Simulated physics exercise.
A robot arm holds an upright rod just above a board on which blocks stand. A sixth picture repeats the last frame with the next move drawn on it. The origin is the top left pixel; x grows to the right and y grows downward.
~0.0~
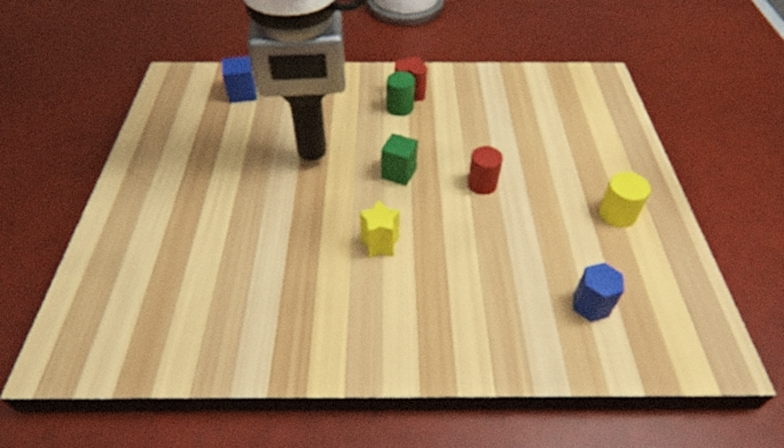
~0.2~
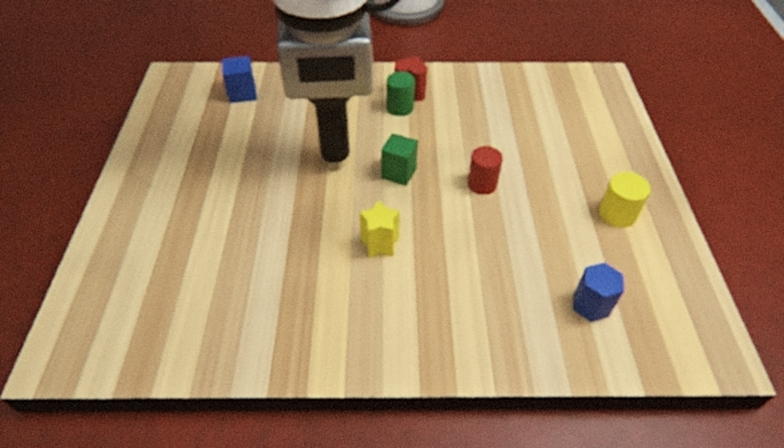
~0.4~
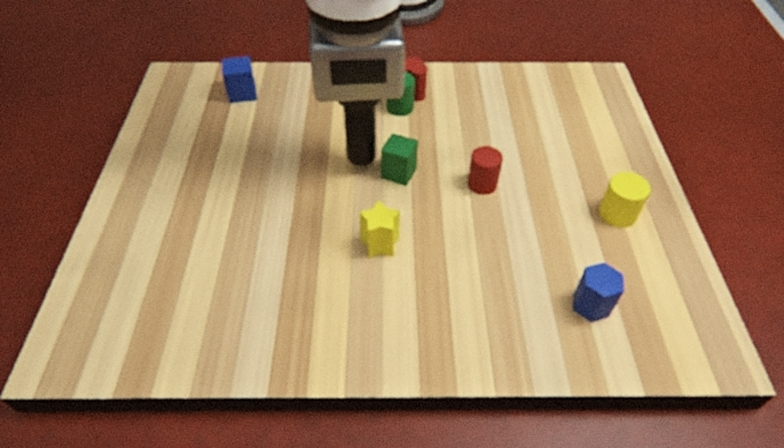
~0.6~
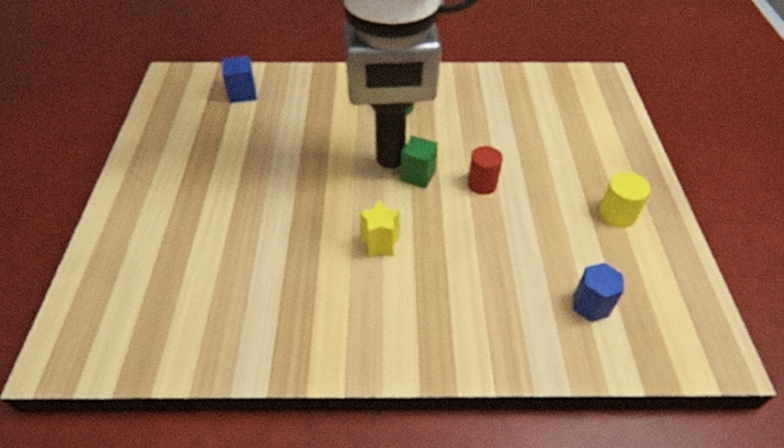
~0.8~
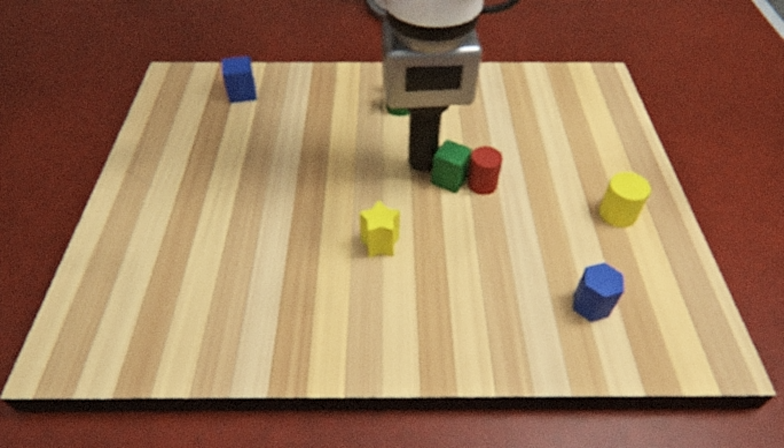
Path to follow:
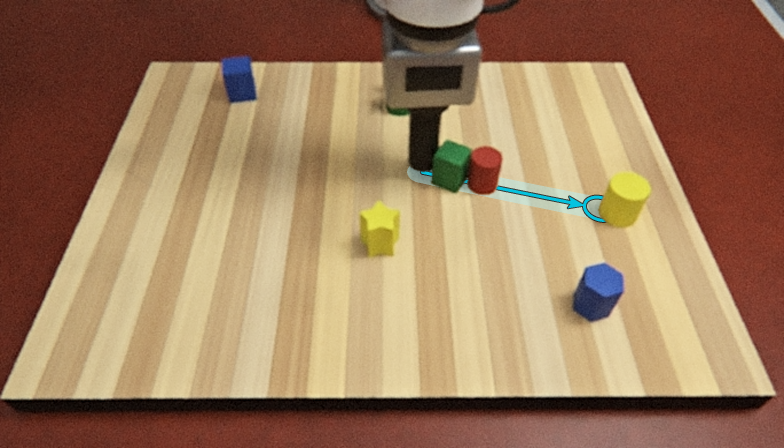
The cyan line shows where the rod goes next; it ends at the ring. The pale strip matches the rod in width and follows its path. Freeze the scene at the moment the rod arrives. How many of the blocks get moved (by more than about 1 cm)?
The push moves three or more blocks more than 1 cm.
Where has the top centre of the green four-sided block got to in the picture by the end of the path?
Put as a pixel place, it's (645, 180).
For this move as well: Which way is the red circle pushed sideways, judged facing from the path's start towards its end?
It is pushed towards the left-hand side.
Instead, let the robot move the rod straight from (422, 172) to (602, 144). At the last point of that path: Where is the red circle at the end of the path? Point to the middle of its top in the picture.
For the centre of its top, I'd go with (526, 172).
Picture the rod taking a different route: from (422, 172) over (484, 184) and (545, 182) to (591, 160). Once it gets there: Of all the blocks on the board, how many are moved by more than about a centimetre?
Three or more move.
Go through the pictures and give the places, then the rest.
The first picture shows lower end of the rod at (312, 152), tops of blocks, green four-sided block at (400, 145), red circle at (487, 156), yellow circle at (630, 185).
The second picture shows rod at (335, 154), blocks as before.
The third picture shows rod at (362, 157), blocks as before.
The fourth picture shows rod at (391, 160), green four-sided block at (420, 147).
The fifth picture shows rod at (423, 163), green four-sided block at (453, 152), red circle at (487, 156), yellow circle at (630, 185).
The drawn path runs from (422, 172) directly to (600, 209).
The first path, step by step. One third of the way, rod at (481, 175); green four-sided block at (515, 162), turned 15° anticlockwise; red circle at (547, 166).
Two thirds of the way, rod at (542, 187); green four-sided block at (579, 174), turned 20° anticlockwise; red circle at (612, 177); yellow circle at (648, 189).
At the end, rod at (604, 199); green four-sided block at (645, 180), turned 45° anticlockwise; red circle at (670, 170); yellow circle at (686, 196).
